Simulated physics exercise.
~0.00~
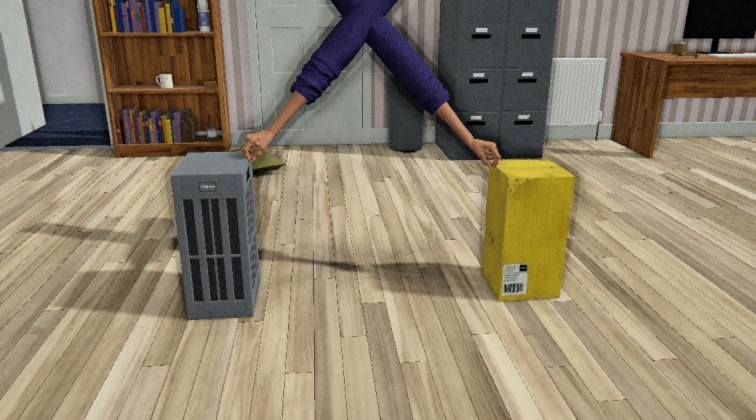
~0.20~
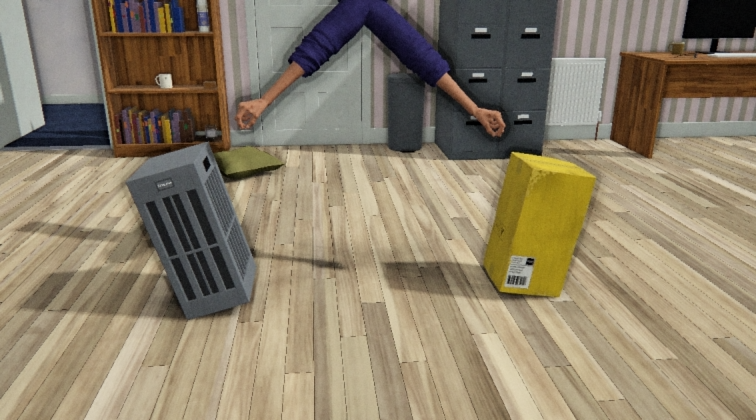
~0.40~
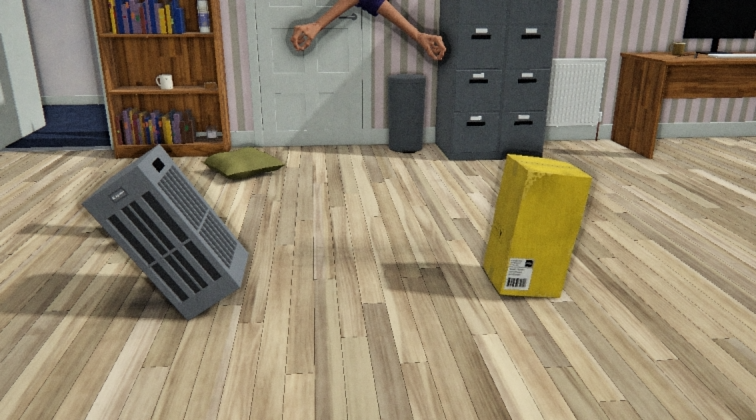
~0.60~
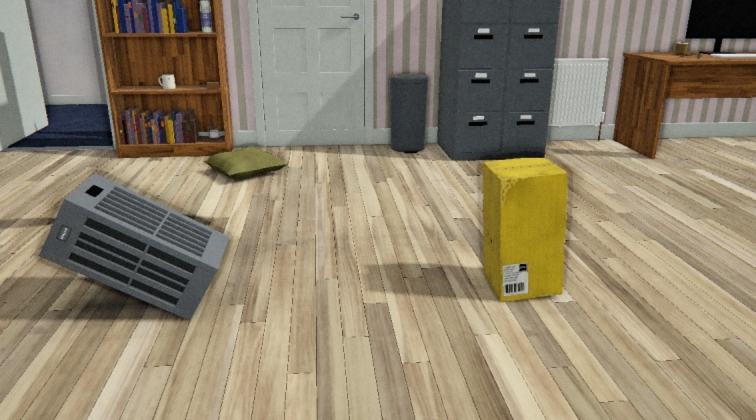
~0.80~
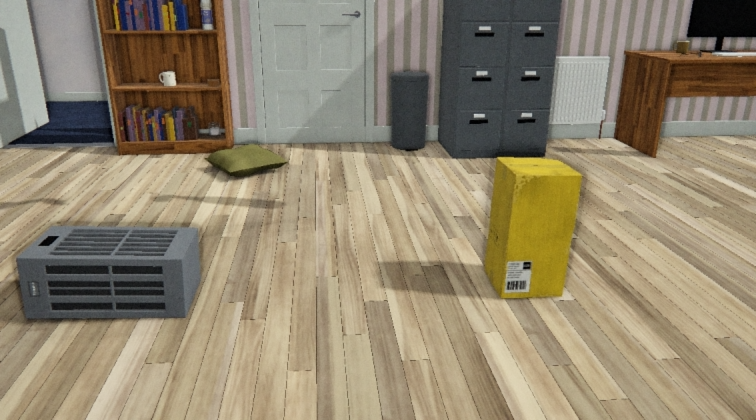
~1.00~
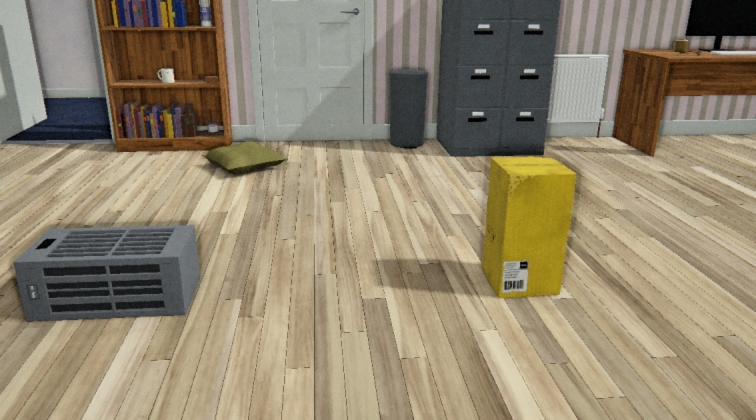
To begin with, a grey vented crate and a yellow parcel stand upright on a wooden floor, with a purple-sleeved person's hands at their tops. The hands come away as the crate leans to the left and the parcel tips slightly to the right. The arms draw back out of view while the crate keeps tilting further left and the parcel stays only a little off upright. Next the crate drops over towards its side, and the parcel rocks back onto its base. Finally, the crate lies flat on its side, while the parcel stands upright close to where it began.
